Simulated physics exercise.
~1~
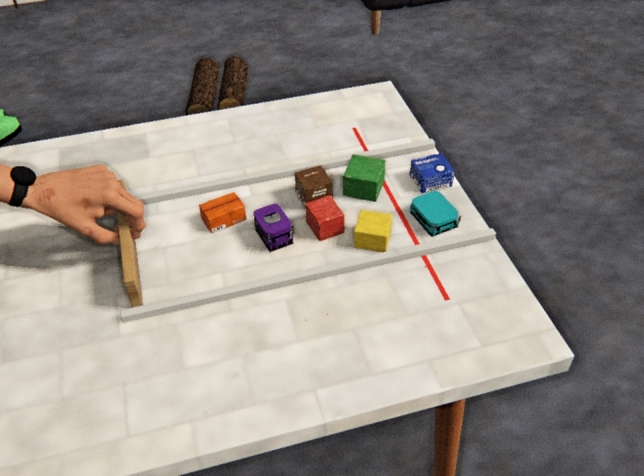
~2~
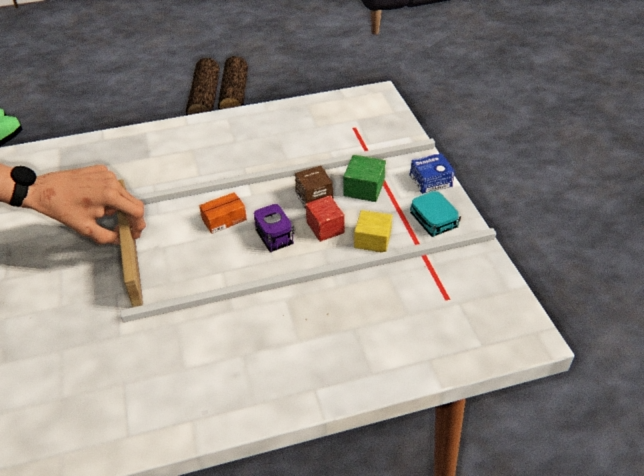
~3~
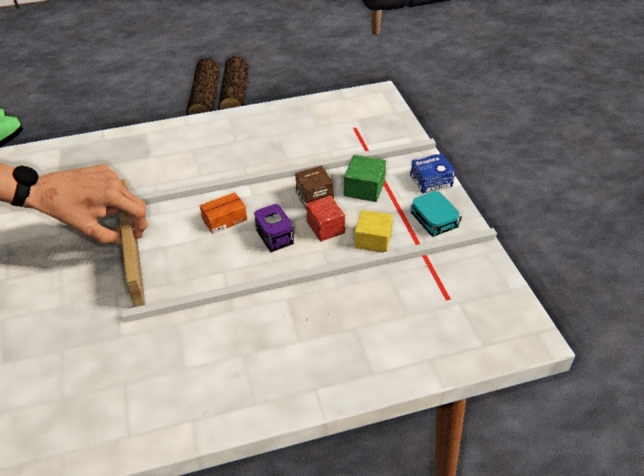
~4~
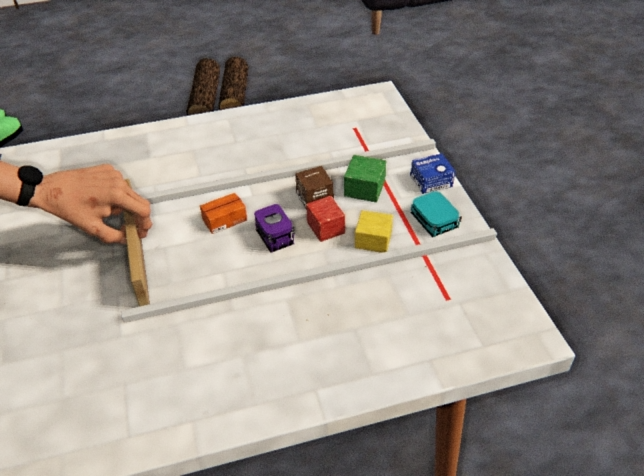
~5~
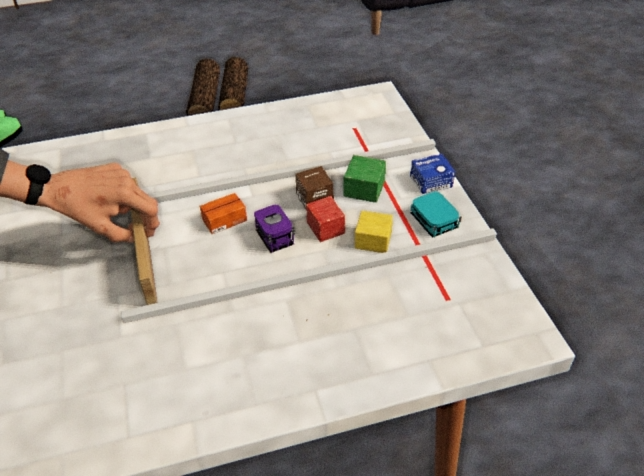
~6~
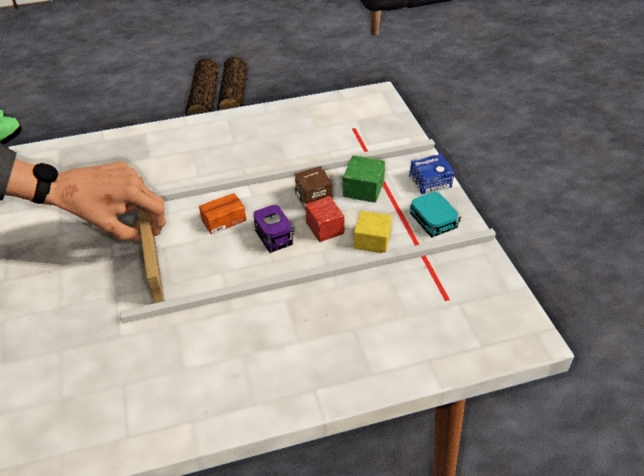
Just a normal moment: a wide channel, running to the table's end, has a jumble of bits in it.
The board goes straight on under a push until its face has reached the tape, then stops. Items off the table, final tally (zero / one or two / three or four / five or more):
Final tally: One or two.
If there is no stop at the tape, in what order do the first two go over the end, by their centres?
In order: The blue box, the green block.
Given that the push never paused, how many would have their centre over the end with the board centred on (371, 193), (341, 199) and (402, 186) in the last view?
1, 0 and 2.
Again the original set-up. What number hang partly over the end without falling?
The number is 1.
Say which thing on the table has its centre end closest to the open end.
That would be the turquoise case.
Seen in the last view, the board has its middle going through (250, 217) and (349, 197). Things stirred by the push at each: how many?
By then 1, and 7.
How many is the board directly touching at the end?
Count recorded: 3.
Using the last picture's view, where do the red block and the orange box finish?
Roughly at (435, 193) and at (405, 180), in that order.
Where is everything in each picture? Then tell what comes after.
In the first picture, blue box (432, 173); turquoise case (434, 214); green block (364, 178); board (128, 241); tape (394, 202).
In the second picture, turquoise case (435, 214); purple case (274, 228).
In the third picture, green block (365, 178); board (130, 241).
In the fourth picture, blue box (432, 173); yellow block (374, 231).
In the fifth picture, turquoise case (435, 214); brown box (315, 189).
In the sixth picture, blue box (431, 174); turquoise case (434, 215); green block (364, 179); board (148, 238); tape (394, 203).
Early on, none off yet; blue box at rest near (431, 174); turquoise case at rest near (434, 215); green block at rest near (364, 179).
A while later, none off yet; blue box at rest near (431, 174); turquoise case at rest near (434, 215); green block travelled a little near (378, 175).
Further along, none off yet; blue box leaning well over near (468, 172); turquoise case moving near (439, 214); green block travelled well along near (429, 164).
Finally, the number that fall off is one or two; lost, green block and blue box.
